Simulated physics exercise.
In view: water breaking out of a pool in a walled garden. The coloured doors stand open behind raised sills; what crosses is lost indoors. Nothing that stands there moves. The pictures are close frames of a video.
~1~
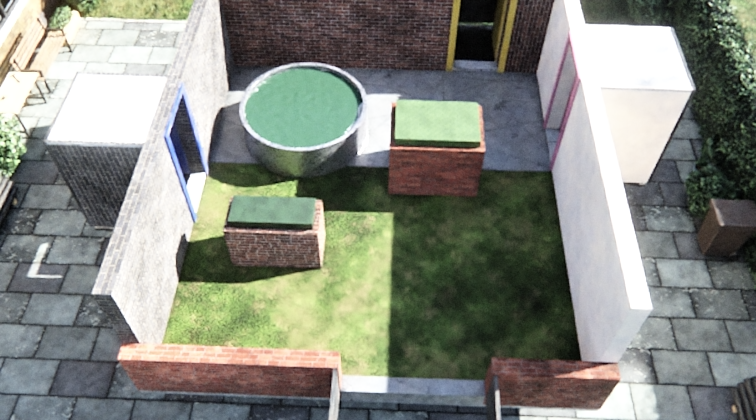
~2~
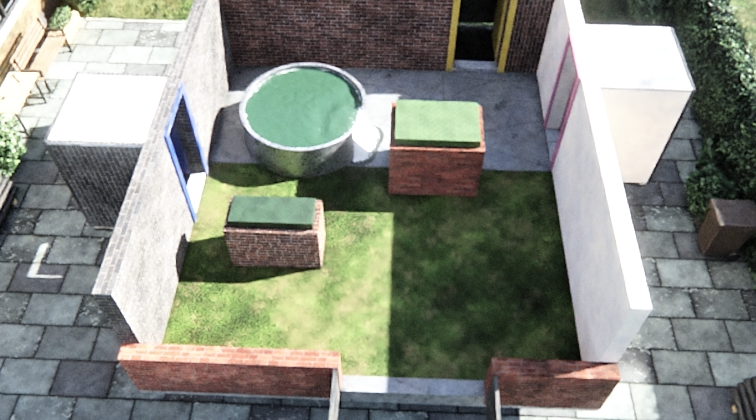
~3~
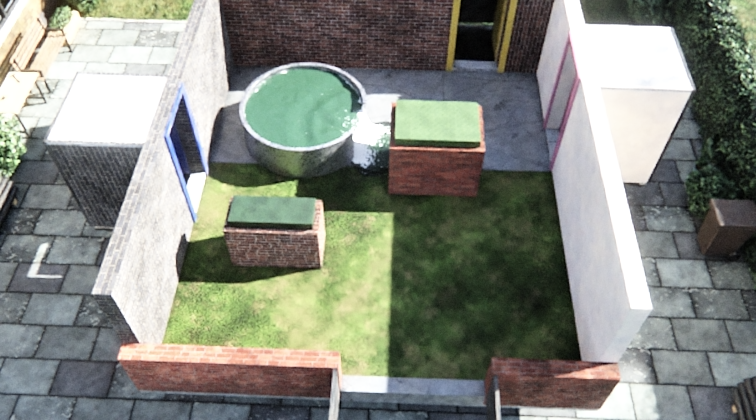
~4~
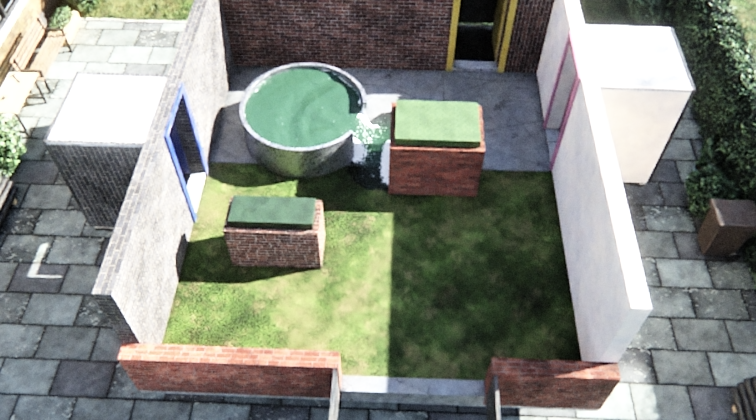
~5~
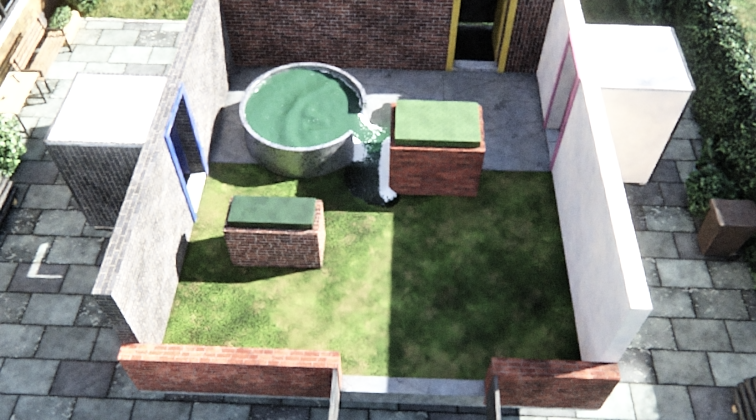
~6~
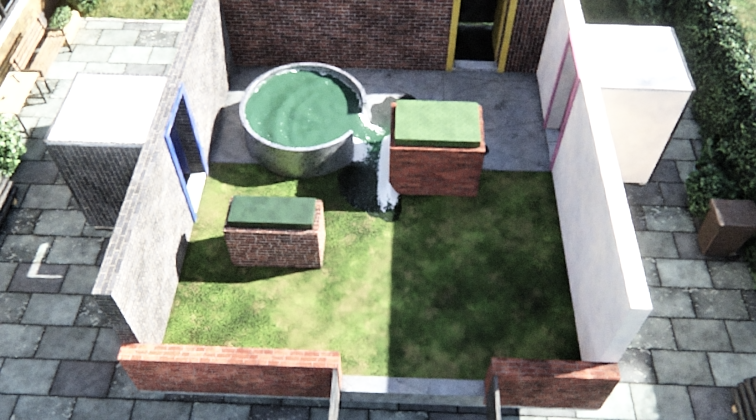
Water breaks out of the round tank's right side and spreads past the brick block onto grass.
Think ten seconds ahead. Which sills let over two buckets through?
One by one: The pink door lets in a lot; the yellow door lets in a lot; the blue door admits no more than that.
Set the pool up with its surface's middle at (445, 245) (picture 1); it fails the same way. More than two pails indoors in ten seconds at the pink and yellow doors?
One by one: Pink lets less in, yellow takes less.
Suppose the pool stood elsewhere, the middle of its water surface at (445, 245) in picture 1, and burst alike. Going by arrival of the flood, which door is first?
It is the pink-painted one.
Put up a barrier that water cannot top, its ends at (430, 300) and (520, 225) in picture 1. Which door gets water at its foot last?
It is the blue one.
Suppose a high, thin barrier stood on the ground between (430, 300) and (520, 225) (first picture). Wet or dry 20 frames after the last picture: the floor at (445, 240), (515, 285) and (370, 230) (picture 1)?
One after the other: Flooded, no water, flooded.
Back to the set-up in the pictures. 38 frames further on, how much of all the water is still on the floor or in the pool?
I make it 90 per cent.
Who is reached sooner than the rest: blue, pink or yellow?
I say the pink-painted one.
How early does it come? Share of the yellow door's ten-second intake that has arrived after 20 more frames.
Roughly 35 per cent.
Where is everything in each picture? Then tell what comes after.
In the first picture, the round tank at (304, 107) is whole and still.
In the second picture, the front is at (366, 162), out from the gap at (361, 136).
In the third picture, the front is at a hidden place, out from the gap at (361, 137).
In the fourth picture, the front is at a hidden place, out from the gap at (361, 138).
In the fifth picture, the front is at a hidden place, out from the gap at (361, 137).
In the sixth picture, the front is at a hidden place, out from the gap at (361, 137).
A moment on, water covers 20 % of the floor; the pink door under two buckets in, the yellow door not reached, the blue door not reached.
Next, water covers 35 % of the floor; the pink door over two buckets in, the yellow door wet at the sill, nothing in, the blue door not reached.
Then, water covers 50 % of the floor; the pink door far over two buckets in, the yellow door under two buckets in, the blue door not reached.
Later, water covers 80 % of the floor; the pink door far over two buckets in, the yellow door over two buckets in, the blue door wet at the sill, nothing in.
In the end, water covers 95 % of the floor; the pink door far over two buckets in, the yellow door over two buckets in, the blue door wet at the sill, nothing in.
